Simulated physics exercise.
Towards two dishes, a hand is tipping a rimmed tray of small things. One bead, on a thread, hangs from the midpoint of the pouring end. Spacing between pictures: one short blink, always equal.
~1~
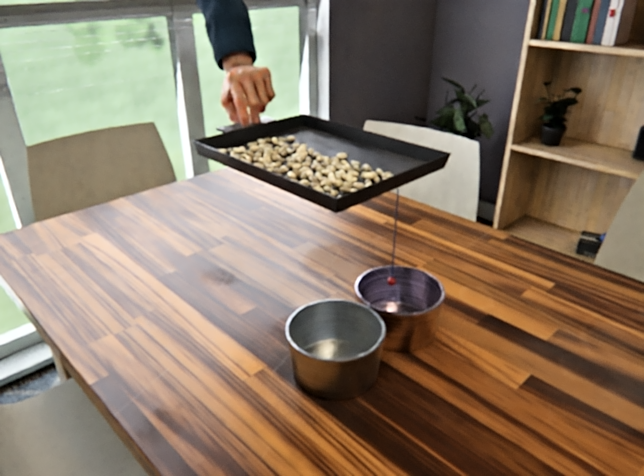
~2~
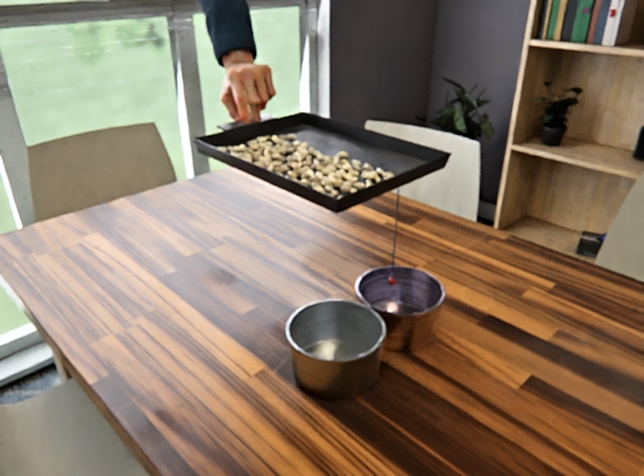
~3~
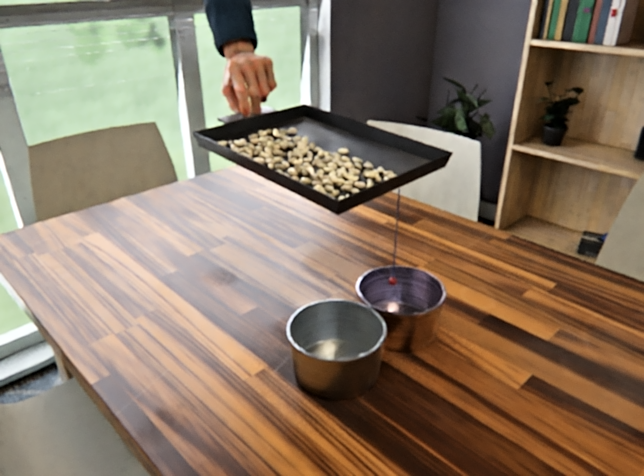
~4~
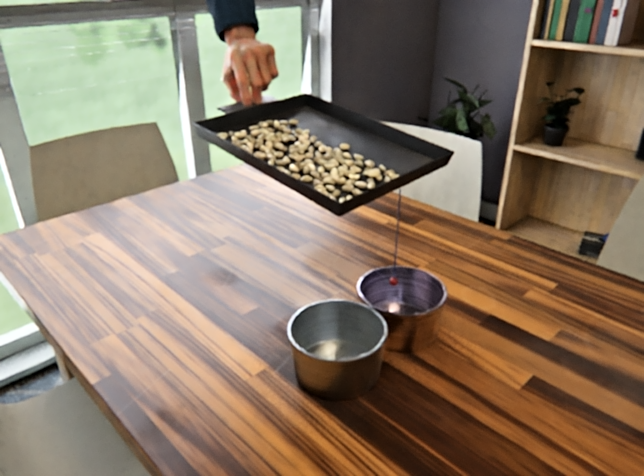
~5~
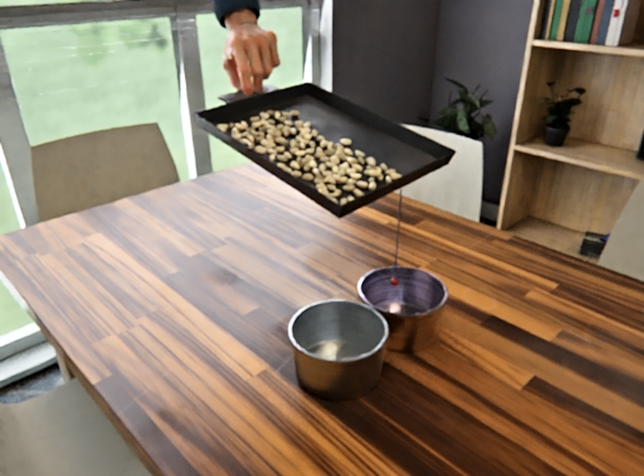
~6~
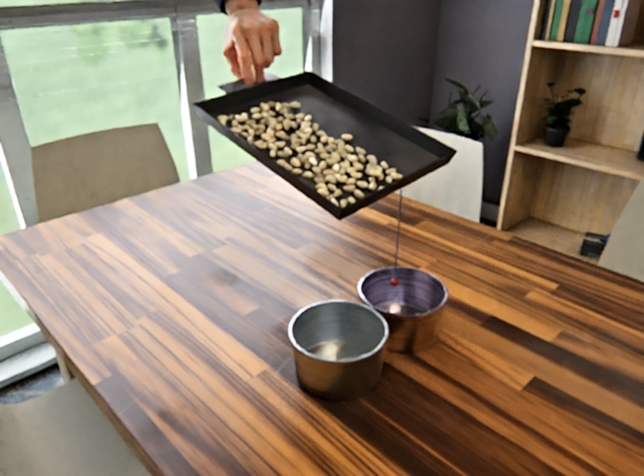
A hand gradually raises the back of a dark rimmed tray of pale beans above two metal dishes on a wooden table, steepening its slant slightly toward the front left corner, while a red bead hangs nearly still on a thread.
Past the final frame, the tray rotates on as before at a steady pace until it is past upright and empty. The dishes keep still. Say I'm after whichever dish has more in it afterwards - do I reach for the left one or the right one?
Short answer, the left dish, that's where more goes.
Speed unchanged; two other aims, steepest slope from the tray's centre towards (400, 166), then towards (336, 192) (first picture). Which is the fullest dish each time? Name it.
The rightmost dish, then the leftmost dish.
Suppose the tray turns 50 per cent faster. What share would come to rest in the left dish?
Near 60 in a hundred.
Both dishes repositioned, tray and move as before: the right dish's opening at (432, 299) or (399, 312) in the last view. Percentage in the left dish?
Trial 1 90%, trial 2 40%.
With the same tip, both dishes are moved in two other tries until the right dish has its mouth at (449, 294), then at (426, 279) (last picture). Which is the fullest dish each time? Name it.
The left-placed dish first, the left-placed dish second.
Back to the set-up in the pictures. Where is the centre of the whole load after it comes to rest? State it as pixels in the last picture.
Somewhere around (357, 371) in the last picture.
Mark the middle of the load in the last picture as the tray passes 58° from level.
Around (341, 156).
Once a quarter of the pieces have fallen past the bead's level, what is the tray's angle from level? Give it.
About 105 degrees.
Soon, tray tipped steeply; all on the tray.
A while on, tray tipped right over; nearly all on the tray; a stray few in the left dish; a stray few outside both; a small part in the air.
Towards the end, tray tipped past a quarter turn; about two thirds in the left dish; a stray few in the right dish; about a third outside both.
Finally, tray tipped past a quarter turn; about two thirds in the left dish; a stray few in the right dish; about a third outside both.
